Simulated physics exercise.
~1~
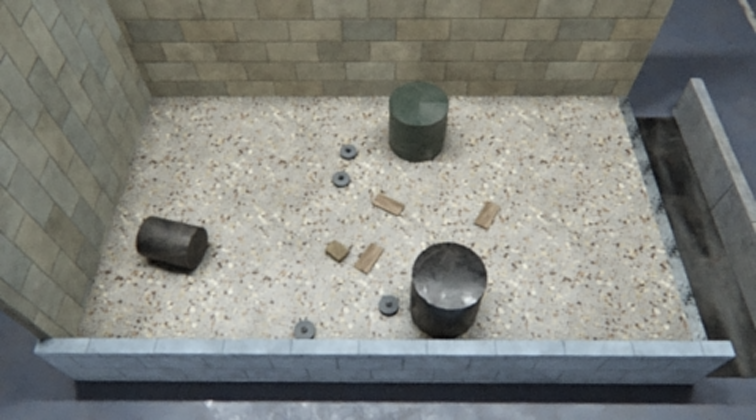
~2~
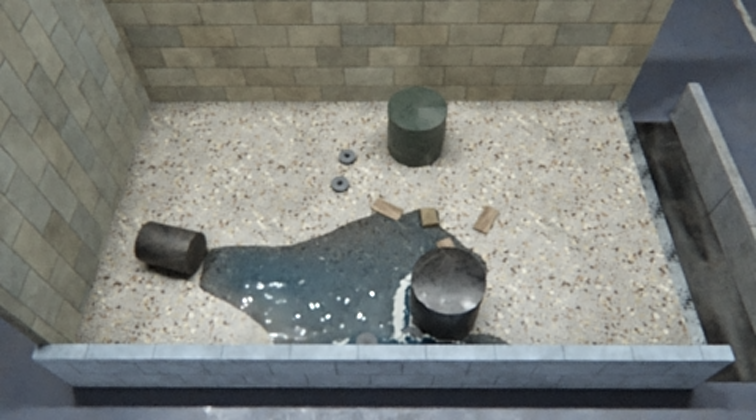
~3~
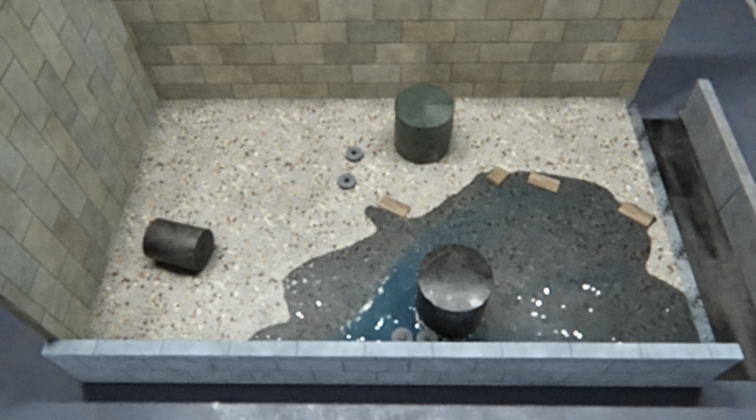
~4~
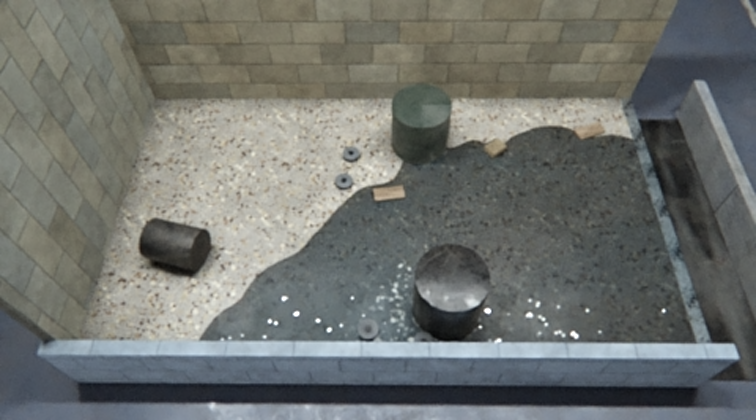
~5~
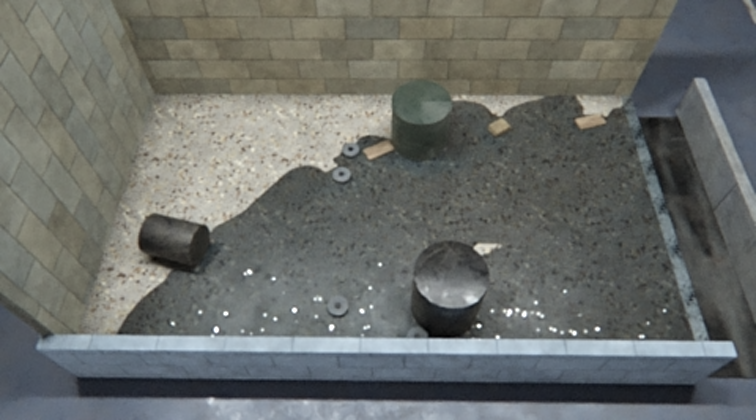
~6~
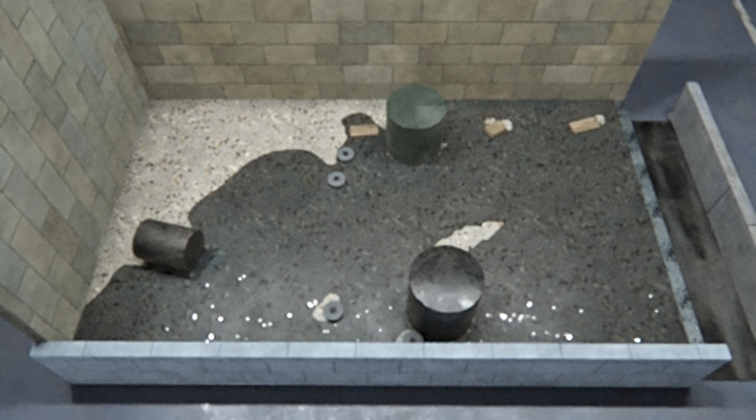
A pebbled floor, walled in brick behind and at left with a low pale kerb in front, is seen from above. A dark drum lies on its side at left, a green cylinder stands at the back and a dark one near the front, with small wooden boards and grey rings scattered between. Dark water spreads from the drum toward the front cylinder, then sweeps right and backward, carrying boards toward the back and right. It later widens leftward across most of the floor. Finally the boards rest near the back, with pale dry patches showing and the back left corner still dry.
